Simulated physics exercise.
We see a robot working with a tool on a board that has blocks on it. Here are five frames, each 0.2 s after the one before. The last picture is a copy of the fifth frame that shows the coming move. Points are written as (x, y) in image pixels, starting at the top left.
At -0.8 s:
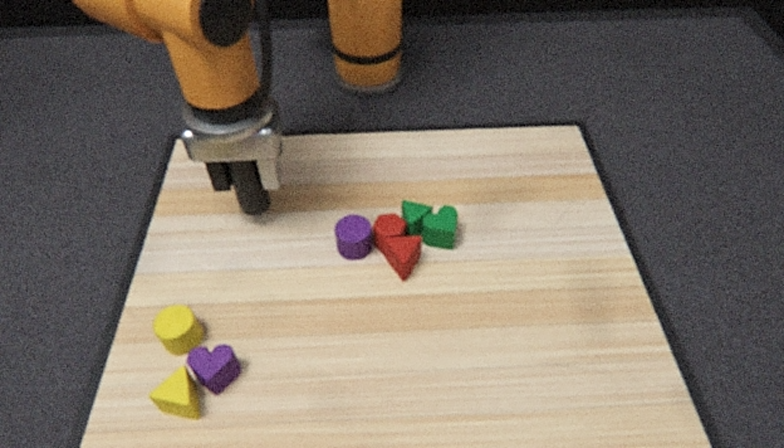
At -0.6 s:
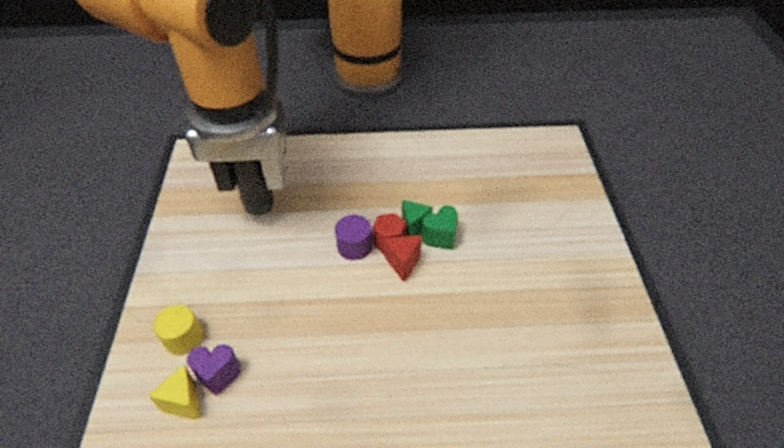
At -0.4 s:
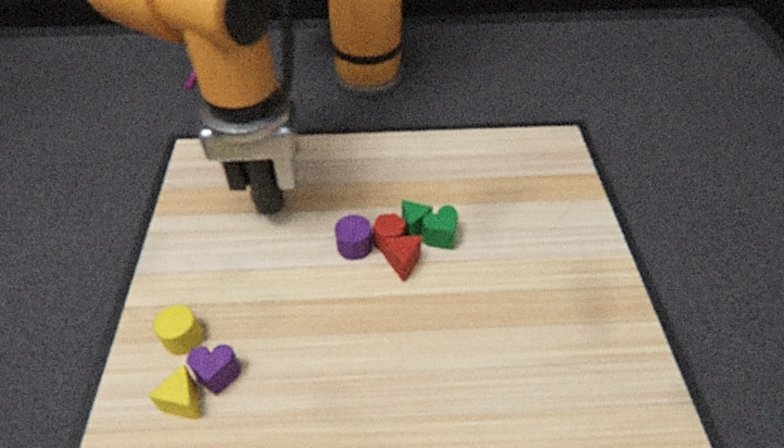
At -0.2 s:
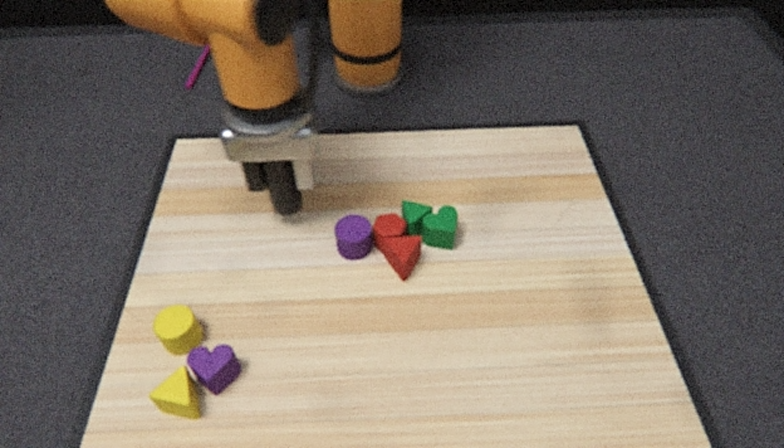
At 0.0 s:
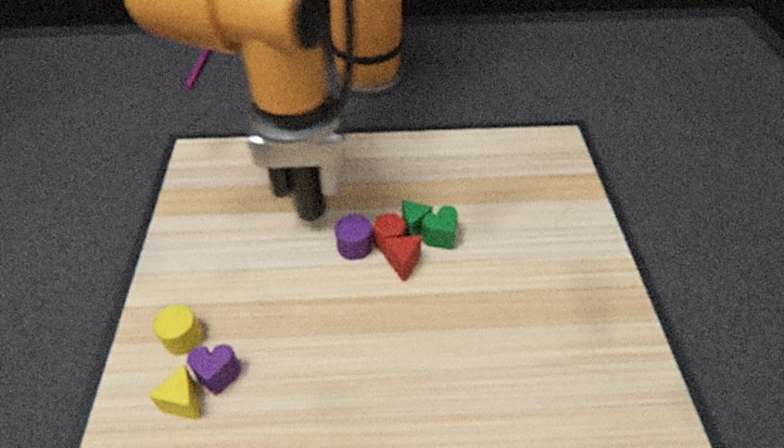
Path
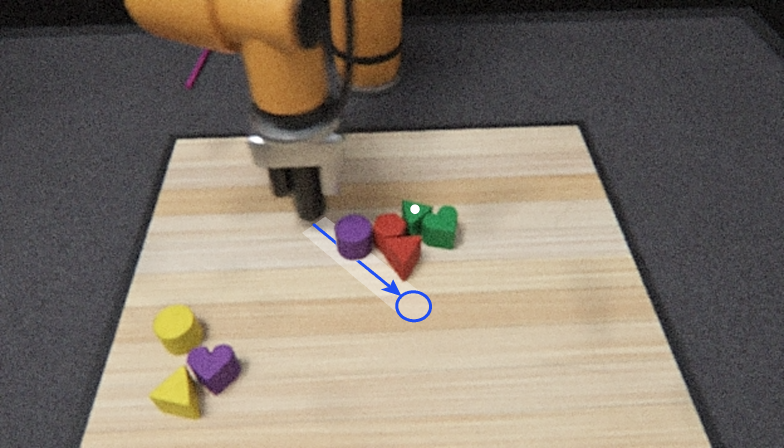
An orange robot arm moved its dark-tipped tool a short way right across the wooden board, slowly at first, drawing close to the purple round block, while all the colored blocks stayed still.
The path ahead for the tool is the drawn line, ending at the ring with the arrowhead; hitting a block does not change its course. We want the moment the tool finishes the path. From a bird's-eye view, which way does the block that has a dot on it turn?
Counterclockwise rotation.
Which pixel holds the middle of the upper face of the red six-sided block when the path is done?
Somewhere near (422, 229).
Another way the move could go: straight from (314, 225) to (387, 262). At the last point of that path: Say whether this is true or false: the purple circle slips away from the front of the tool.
The statement is false.
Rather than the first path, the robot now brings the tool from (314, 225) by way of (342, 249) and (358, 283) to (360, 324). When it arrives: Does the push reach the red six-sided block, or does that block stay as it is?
That block is shifted.
Drawn move, straight from (314, 225) to (414, 306); the dot is on the green triangle.
What follows on the original path. One third of the way, tool at (343, 236); purple circle at (376, 239); red six-sided block at (407, 225), turned 20° anticlockwise; red triangle at (414, 250); green triangle at (419, 206), turned 35° anticlockwise; green heart-shaped block at (448, 218).
Two thirds of the way, tool at (378, 264); purple circle at (414, 256); red six-sided block at (422, 229), turned 70° anticlockwise; red triangle at (446, 259), turned 25° clockwise; green triangle at (421, 204), turned 45° anticlockwise; green heart-shaped block at (452, 217), turned 20° clockwise.
At the end, tool at (414, 293); purple circle at (440, 266); red six-sided block at (422, 229), turned 70° anticlockwise; red triangle at (470, 256), turned 25° clockwise; green triangle at (421, 204), turned 45° anticlockwise; green heart-shaped block at (452, 217), turned 20° clockwise.
